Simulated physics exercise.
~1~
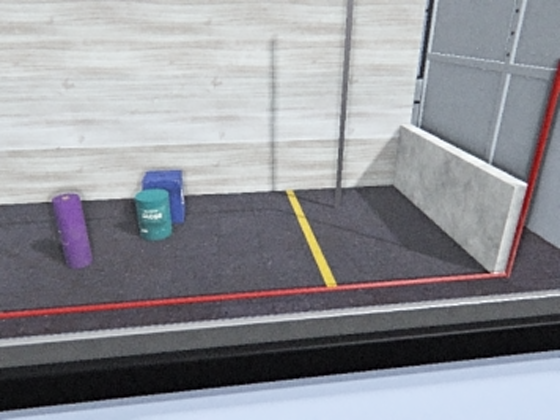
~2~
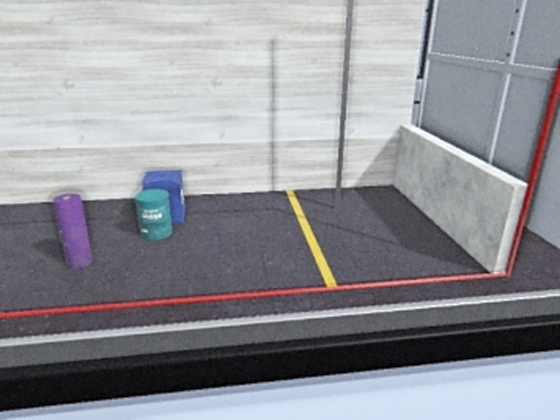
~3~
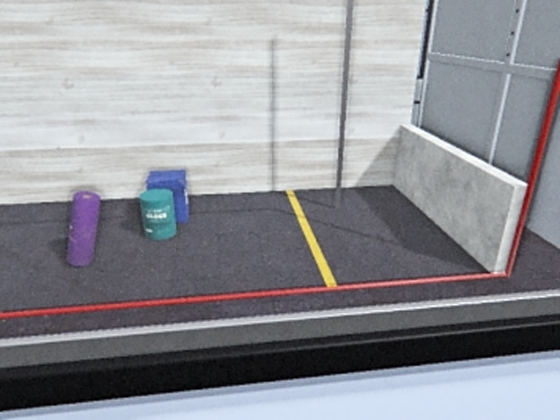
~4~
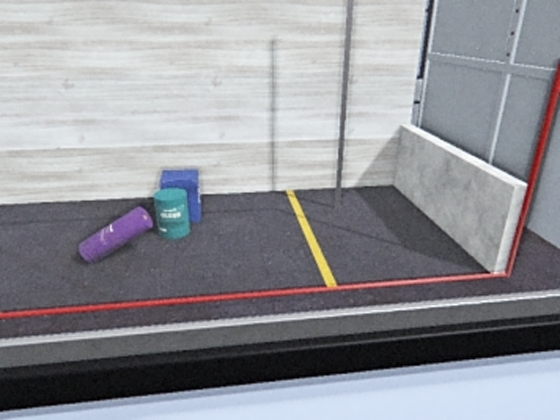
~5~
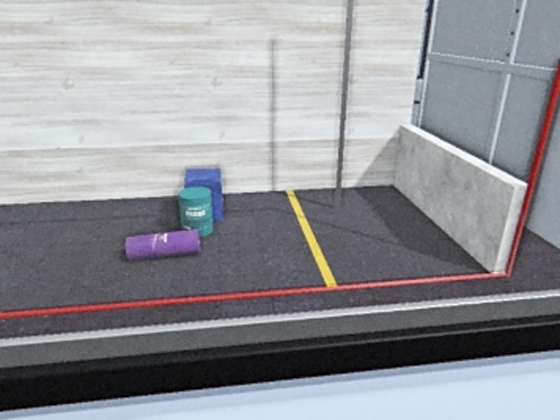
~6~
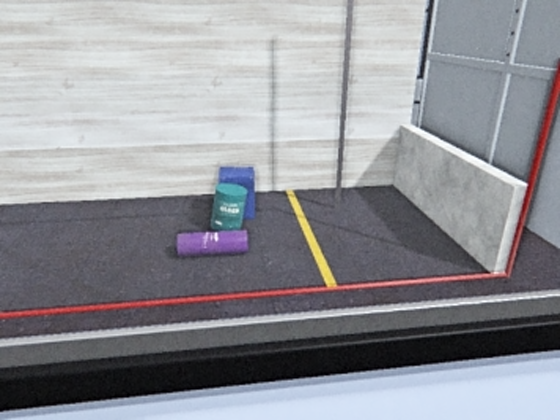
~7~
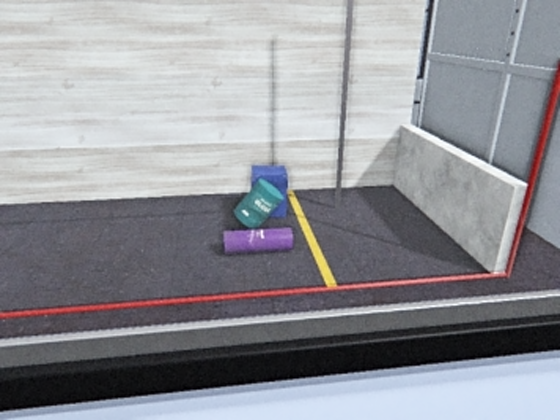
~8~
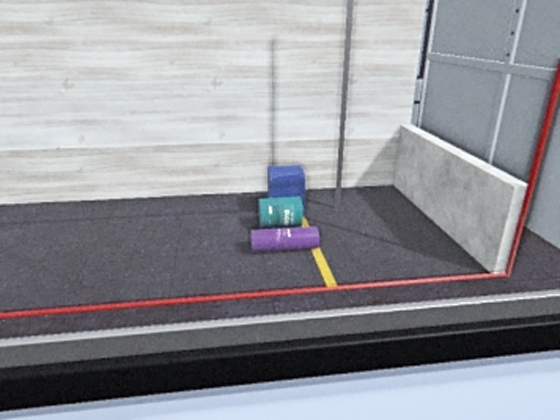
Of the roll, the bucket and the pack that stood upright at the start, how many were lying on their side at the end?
Two of them were lying on their side, the purple roll and the teal bucket, while the blue pack stayed upright.
